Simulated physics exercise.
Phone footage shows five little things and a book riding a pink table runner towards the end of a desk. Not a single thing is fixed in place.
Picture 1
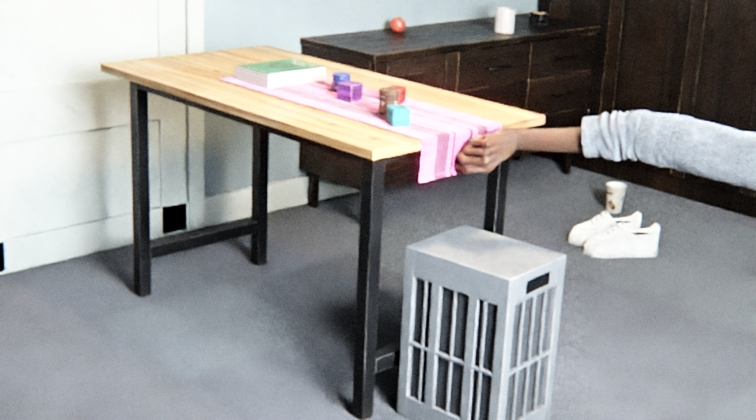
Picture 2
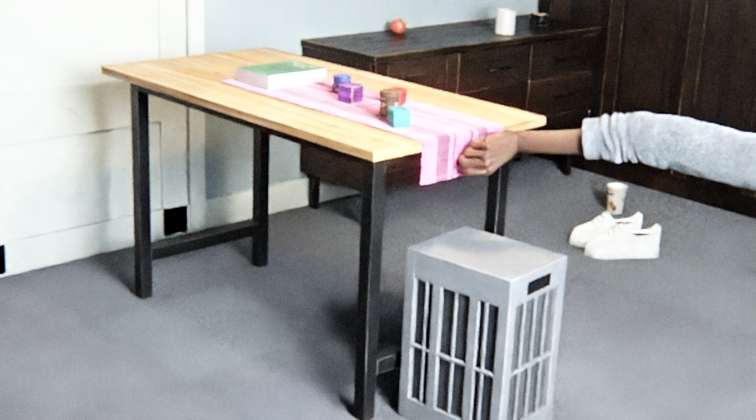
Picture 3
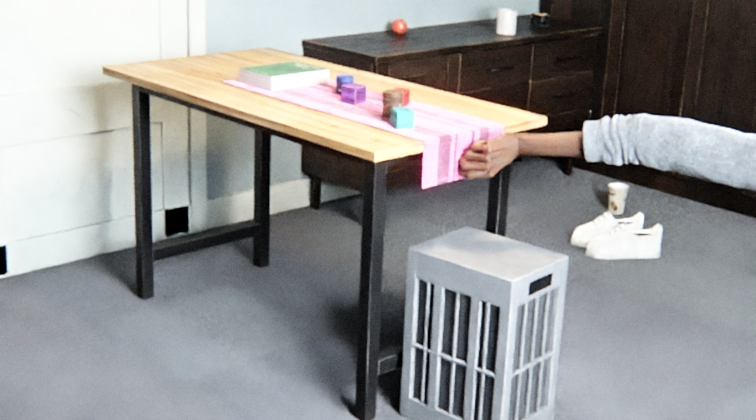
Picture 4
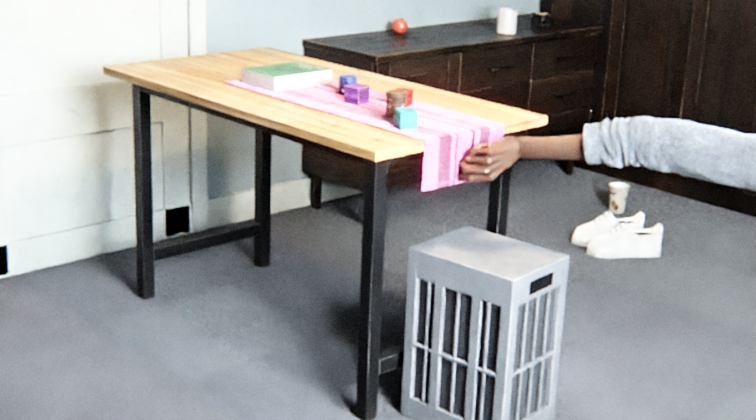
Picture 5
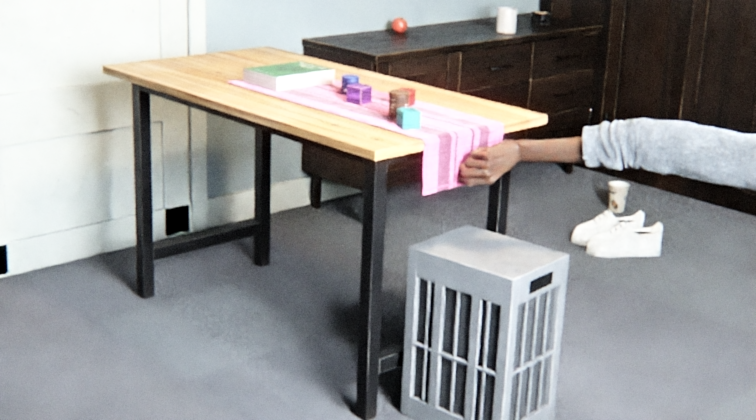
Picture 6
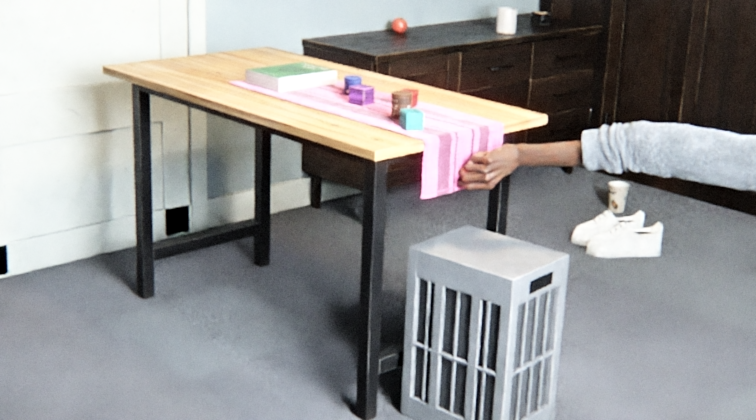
A pink runner carrying a book and some small colourful blocks slid slowly a short way towards the near right end of a wooden desk as a hand pulled its hanging edge down.
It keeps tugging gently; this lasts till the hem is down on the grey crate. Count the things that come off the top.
One thing comes off.
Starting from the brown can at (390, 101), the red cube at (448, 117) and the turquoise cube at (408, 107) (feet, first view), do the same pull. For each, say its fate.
So the brown can stays aboard, the red cube leaves the top, and the turquoise cube stays aboard.
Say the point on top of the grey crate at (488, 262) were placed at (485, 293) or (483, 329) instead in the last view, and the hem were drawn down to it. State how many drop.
The numbers are 2 and 3.
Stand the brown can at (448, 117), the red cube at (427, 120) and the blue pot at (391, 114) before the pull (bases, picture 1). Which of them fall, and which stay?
Here's how it goes: The brown can leaves the top, the red cube leaves the top and the blue pot remains in place.
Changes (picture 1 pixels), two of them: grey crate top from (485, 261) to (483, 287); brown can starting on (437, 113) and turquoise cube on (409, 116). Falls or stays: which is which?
Well, the brown can is dislodged, and the turquoise cube is dislodged.
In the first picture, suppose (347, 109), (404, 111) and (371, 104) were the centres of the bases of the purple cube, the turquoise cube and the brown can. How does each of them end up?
Short version: Purple cube stays, turquoise cube stays, brown can stays.
Early on, hem near (461, 224); all still up.
Midway, hem on the crate; turquoise cube gone.
Finally, hem on the crate; turquoise cube gone. The desk loses one.
